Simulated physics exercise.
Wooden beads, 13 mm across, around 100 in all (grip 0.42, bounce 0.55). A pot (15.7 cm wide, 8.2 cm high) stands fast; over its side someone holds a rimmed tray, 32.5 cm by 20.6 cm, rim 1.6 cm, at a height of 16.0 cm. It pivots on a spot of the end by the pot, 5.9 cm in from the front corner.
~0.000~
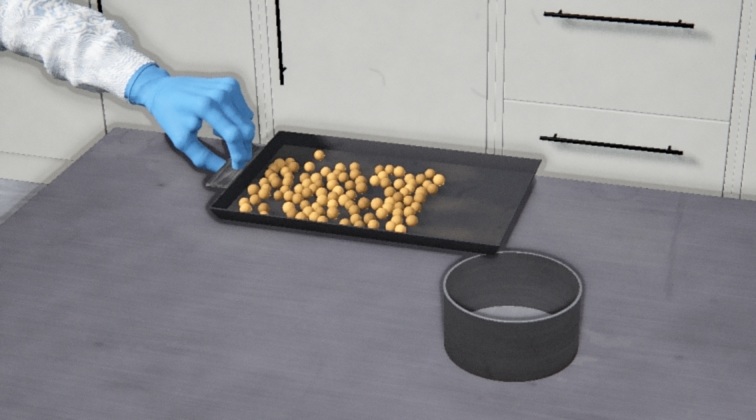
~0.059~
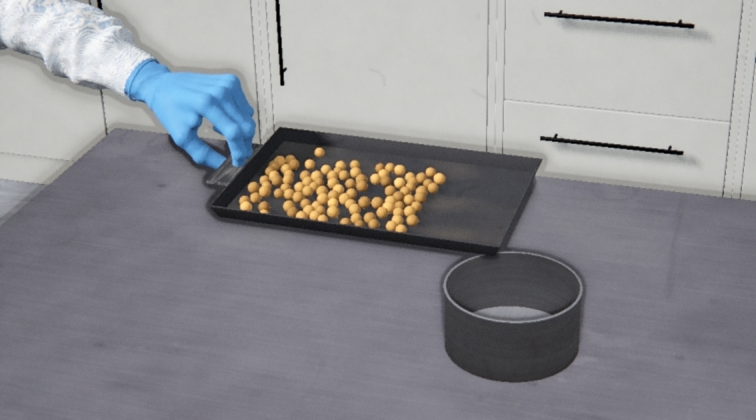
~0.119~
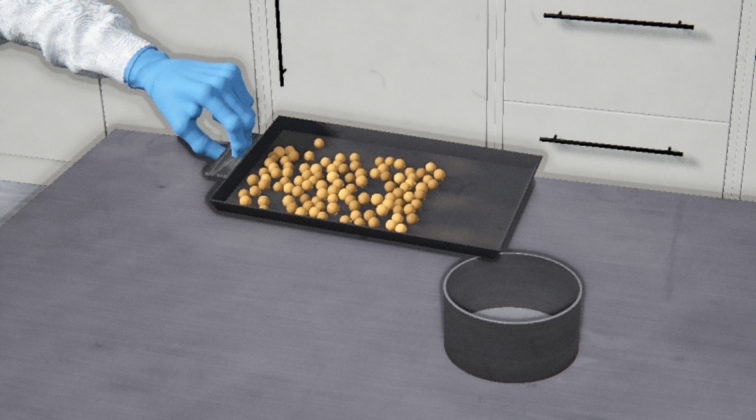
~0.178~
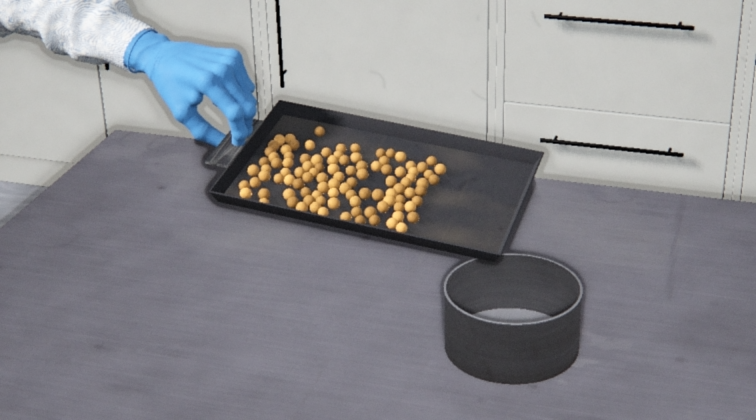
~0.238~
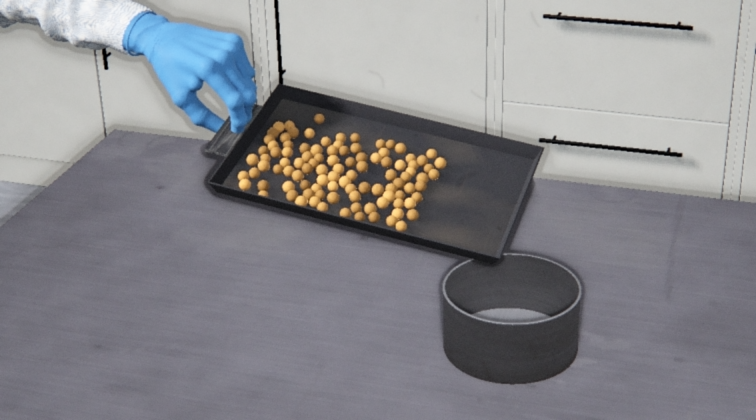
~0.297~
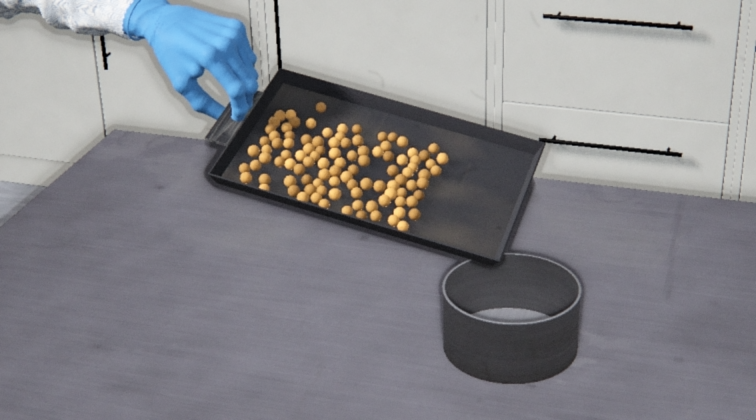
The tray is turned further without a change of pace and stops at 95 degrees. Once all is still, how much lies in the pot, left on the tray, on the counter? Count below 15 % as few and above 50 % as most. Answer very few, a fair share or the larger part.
In the pot: A fair share; left on the tray: Very few; on the counter: The larger part.
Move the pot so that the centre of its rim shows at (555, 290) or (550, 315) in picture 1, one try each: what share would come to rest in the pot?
Some 25 and 70 per cent.
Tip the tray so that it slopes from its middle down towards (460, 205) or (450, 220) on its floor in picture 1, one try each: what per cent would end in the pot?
Some 55 and 50 per cent.
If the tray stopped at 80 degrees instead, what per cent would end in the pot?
It would be near 30 per cent.
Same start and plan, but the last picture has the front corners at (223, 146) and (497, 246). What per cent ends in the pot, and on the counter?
Pot 60, counter 40.
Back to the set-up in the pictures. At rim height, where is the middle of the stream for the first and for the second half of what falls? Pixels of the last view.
At about (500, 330), then at (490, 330).
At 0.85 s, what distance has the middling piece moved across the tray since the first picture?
Roughly 16 cm.
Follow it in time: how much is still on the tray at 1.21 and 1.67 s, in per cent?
About 15, 0.
After 0.85 s, tilt 54 degrees; the tray holds 80 %, the pot 0 %.
After 1.21 s, tilt 78 degrees; the tray holds 15 %, the pot 20 %.
After 1.67 s, tilt 95 degrees; the tray holds 0 %, the pot 30 %.
In the end, at 2.4 s, pot 30 %, tray 0 %, counter 70 %.
